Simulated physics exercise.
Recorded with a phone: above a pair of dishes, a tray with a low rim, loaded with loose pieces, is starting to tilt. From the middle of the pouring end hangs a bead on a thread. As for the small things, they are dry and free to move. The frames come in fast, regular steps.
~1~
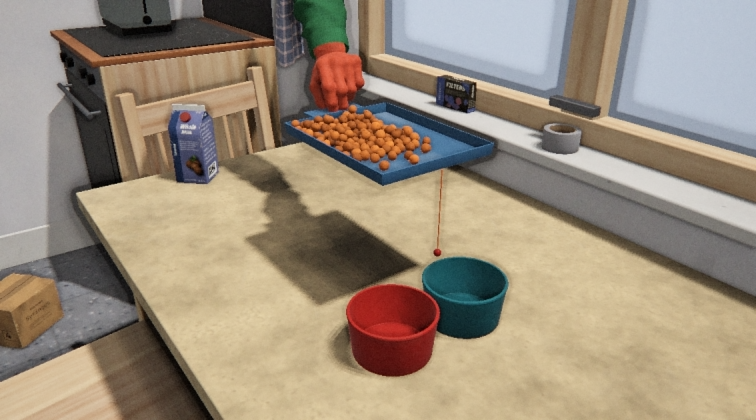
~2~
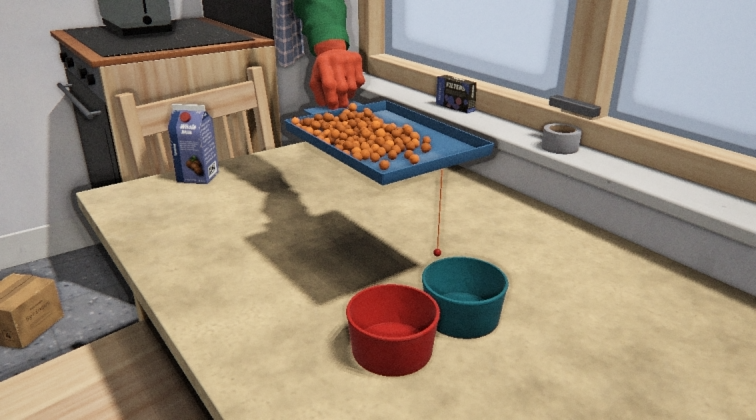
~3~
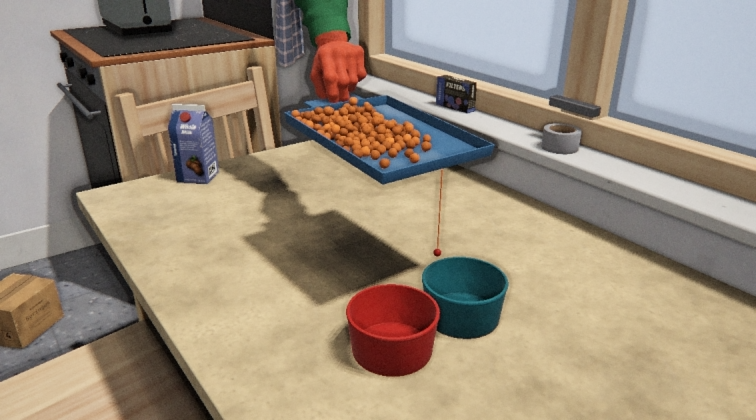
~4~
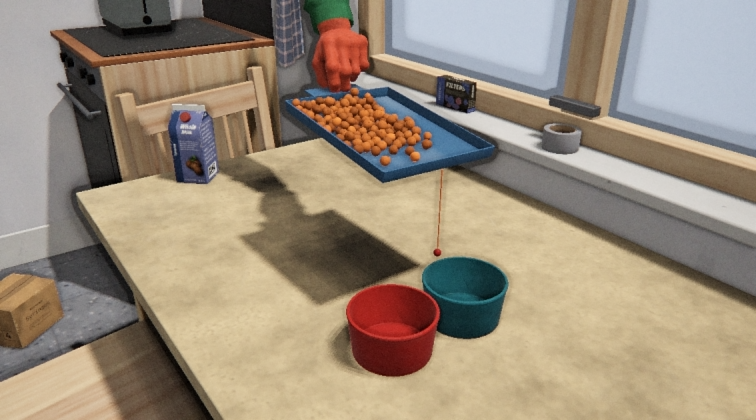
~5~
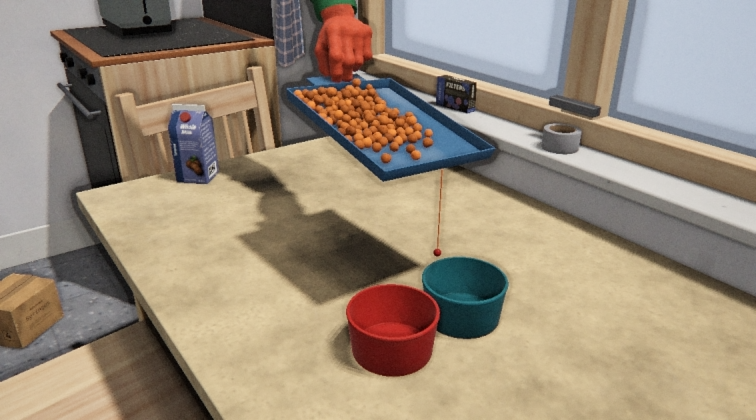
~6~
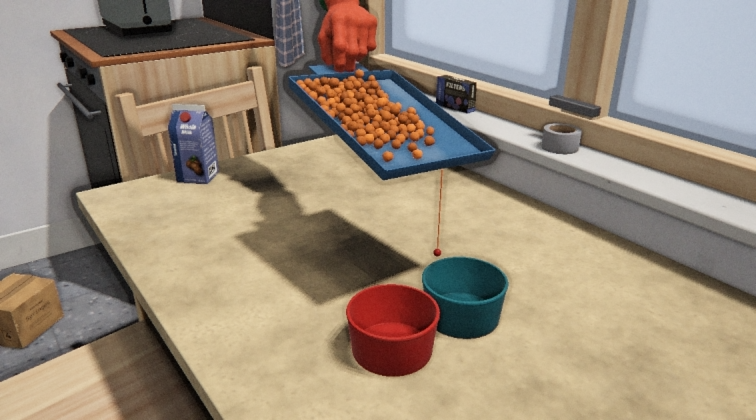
In a kitchen, a red-gloved hand raising the back of a blue tray of small orange pieces above two bowls.
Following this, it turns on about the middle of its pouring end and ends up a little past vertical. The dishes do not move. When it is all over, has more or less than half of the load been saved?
Less than half.
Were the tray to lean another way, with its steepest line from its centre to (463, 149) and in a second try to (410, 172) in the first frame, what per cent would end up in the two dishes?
10 %, give or take, and then 70 %.
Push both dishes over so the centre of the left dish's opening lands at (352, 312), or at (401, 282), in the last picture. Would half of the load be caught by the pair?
Together the dishes get less than a half first, then less than a half.
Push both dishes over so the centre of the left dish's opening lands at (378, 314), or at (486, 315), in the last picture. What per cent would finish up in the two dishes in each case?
30 and 30 in a hundred.
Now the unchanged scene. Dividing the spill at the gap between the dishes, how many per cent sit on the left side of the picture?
That's roughly 0 per cent of the pieces.
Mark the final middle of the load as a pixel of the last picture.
Near (503, 308).
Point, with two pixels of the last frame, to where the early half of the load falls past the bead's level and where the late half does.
Roughly (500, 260) first, then roughly (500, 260).
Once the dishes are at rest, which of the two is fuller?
It's the right of the two that is fuller.
Soon after the last picture, tray tipped steeply; nearly all on the tray; a small part in the air.
A little later, tray tipped right over; most on the tray; a stray few in the left dish; a stray few in the right dish; a small part outside both.
Later still, tray tipped past a quarter turn; a stray few in the left dish; about a third in the right dish; about two thirds outside both.
At rest, tray tipped past a quarter turn; a stray few in the left dish; about a third in the right dish; about two thirds outside both.
